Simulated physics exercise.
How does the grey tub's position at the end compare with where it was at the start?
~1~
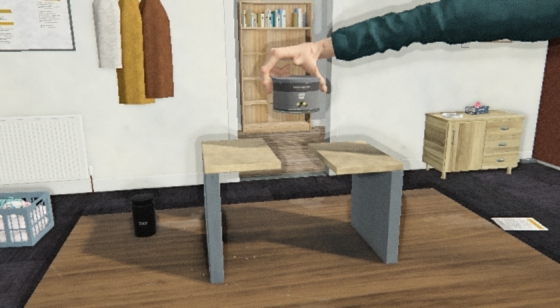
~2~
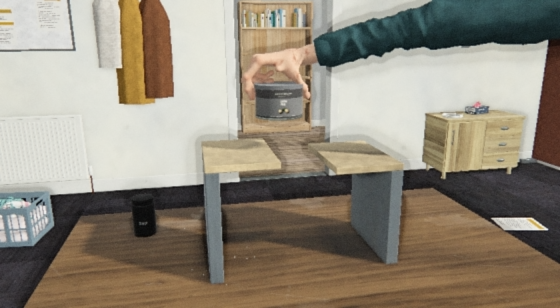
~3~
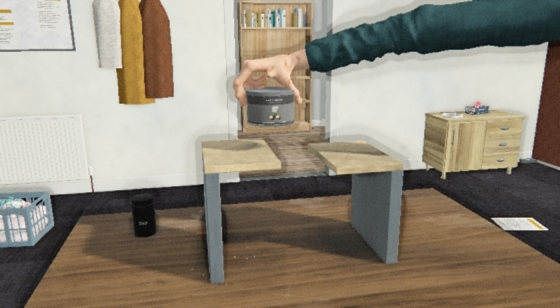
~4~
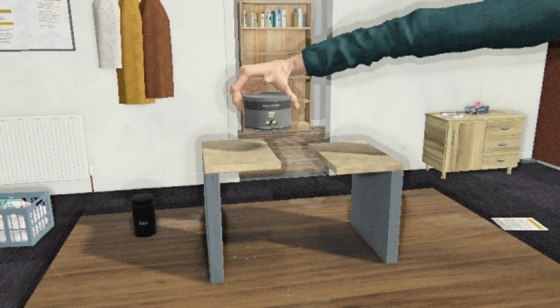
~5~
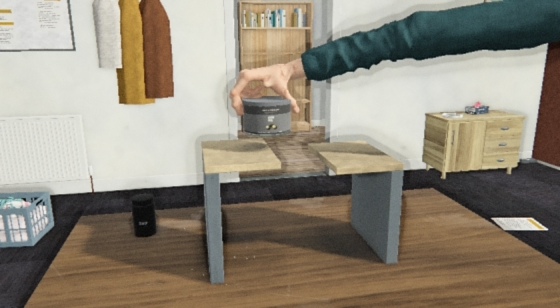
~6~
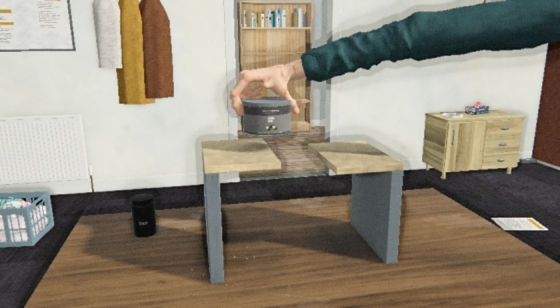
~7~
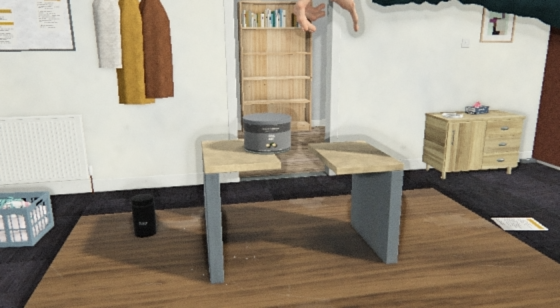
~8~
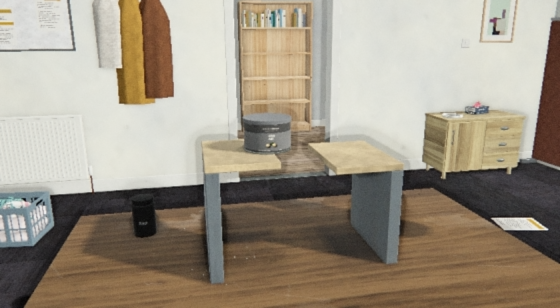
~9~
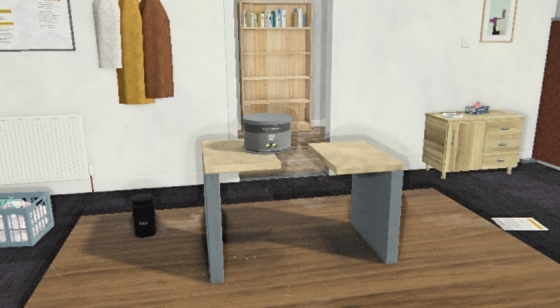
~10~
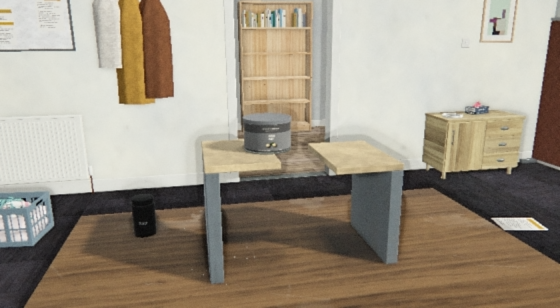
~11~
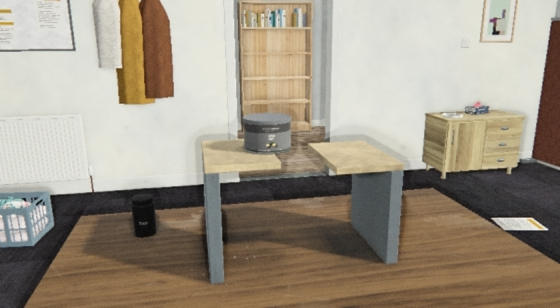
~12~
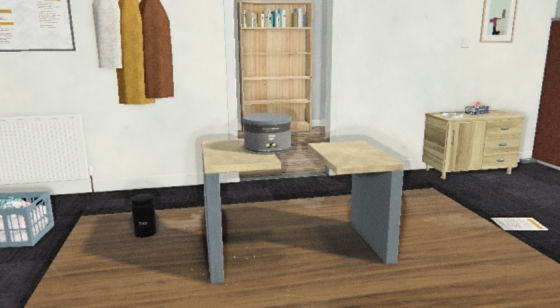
At the start the grey tub was held up in the air above the stand. By the end it was lower and a little farther left, sitting on top of the stand at the gap.
